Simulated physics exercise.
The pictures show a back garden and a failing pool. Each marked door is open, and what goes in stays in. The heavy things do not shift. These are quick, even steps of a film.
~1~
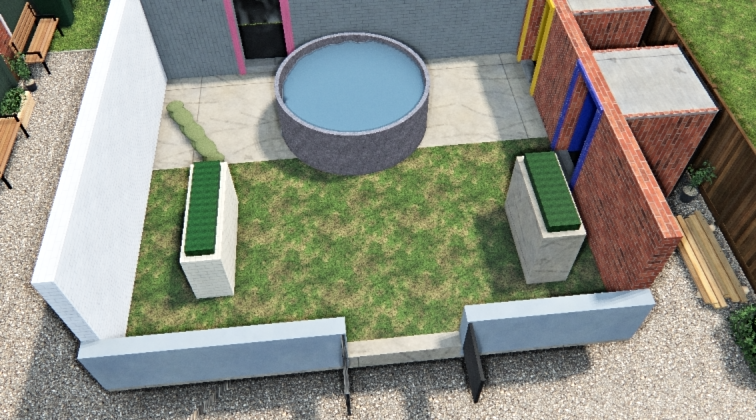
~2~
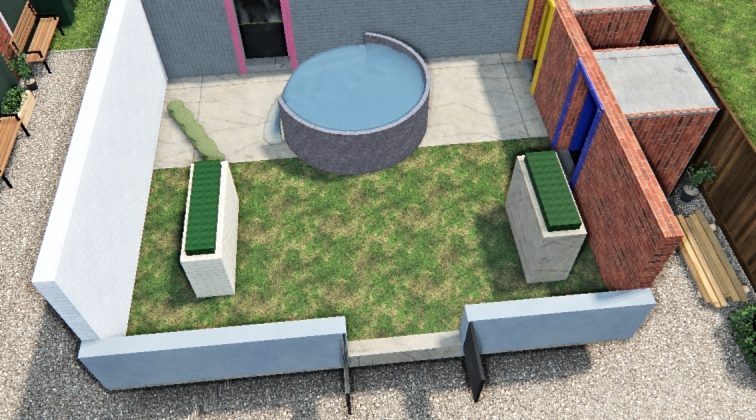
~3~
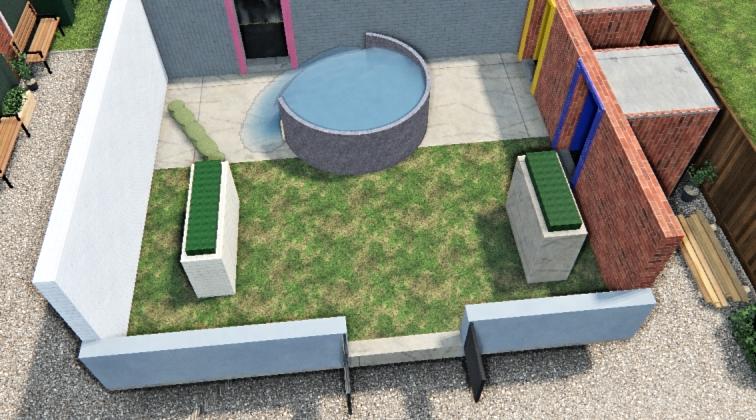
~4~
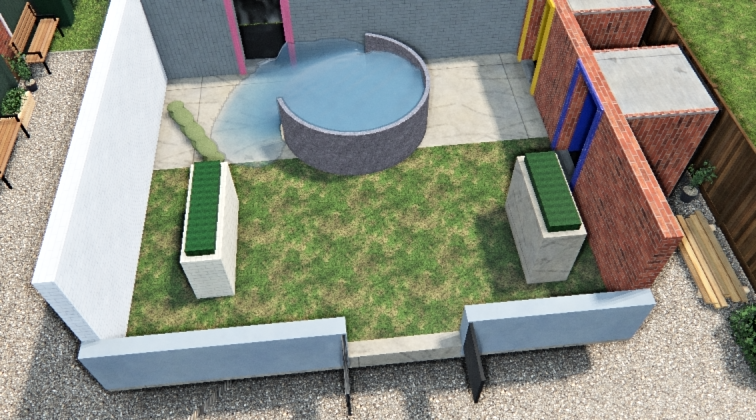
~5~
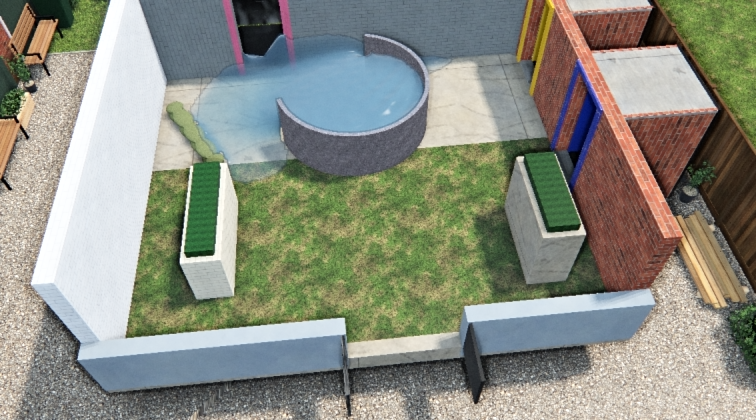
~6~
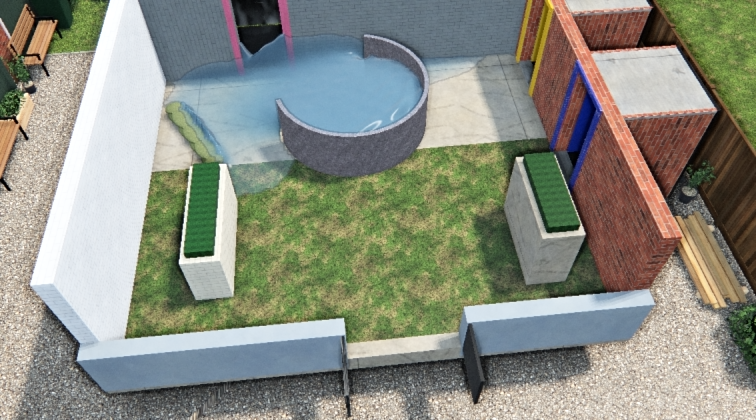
To begin with, still water fills a round pool in a walled back garden. A gap opens on the pool's far left side, and water pours out across the pale paving. The sheet spreads steadily left, reaching the pink-framed doorway, the low shrubs and the near edge of the grass.
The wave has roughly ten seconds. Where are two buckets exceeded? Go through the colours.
The yellow door floods; the pink door floods; the blue door holds within the limit.
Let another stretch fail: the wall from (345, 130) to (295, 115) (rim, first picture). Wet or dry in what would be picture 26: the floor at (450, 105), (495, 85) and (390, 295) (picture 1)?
As listed: Not flooded, dry, covered.
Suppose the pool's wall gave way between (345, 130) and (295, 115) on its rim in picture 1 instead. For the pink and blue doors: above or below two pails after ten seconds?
One by one: The pink one holds; the blue one lets less in.
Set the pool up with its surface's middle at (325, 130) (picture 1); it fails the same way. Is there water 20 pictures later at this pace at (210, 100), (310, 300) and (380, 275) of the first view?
In turn: Awash, not flooded, clear.
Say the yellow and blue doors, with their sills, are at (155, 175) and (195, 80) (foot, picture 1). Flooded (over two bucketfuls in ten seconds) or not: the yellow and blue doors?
One by one: The yellow one floods; the blue one lets more in.
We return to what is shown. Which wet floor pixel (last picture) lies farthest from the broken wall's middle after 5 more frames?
Near (531, 98).
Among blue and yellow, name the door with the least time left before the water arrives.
First comes the yellow one.
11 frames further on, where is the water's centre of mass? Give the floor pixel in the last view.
I would point to (280, 116).
A moment on, water covers 30 % of the floor; the yellow door under two buckets in, the pink door far over two buckets in, the blue door not reached.
Next, water covers 40 % of the floor; the yellow door over two buckets in, the pink door far over two buckets in, the blue door not reached.
Then, water covers 60 % of the floor; the yellow door far over two buckets in, the pink door far over two buckets in, the blue door wet at the sill, nothing in.
Later, water covers 90 % of the floor; the yellow door far over two buckets in, the pink door far over two buckets in, the blue door under two buckets in.
In the end, water covers 100 % of the floor; the yellow door far over two buckets in, the pink door far over two buckets in, the blue door under two buckets in.
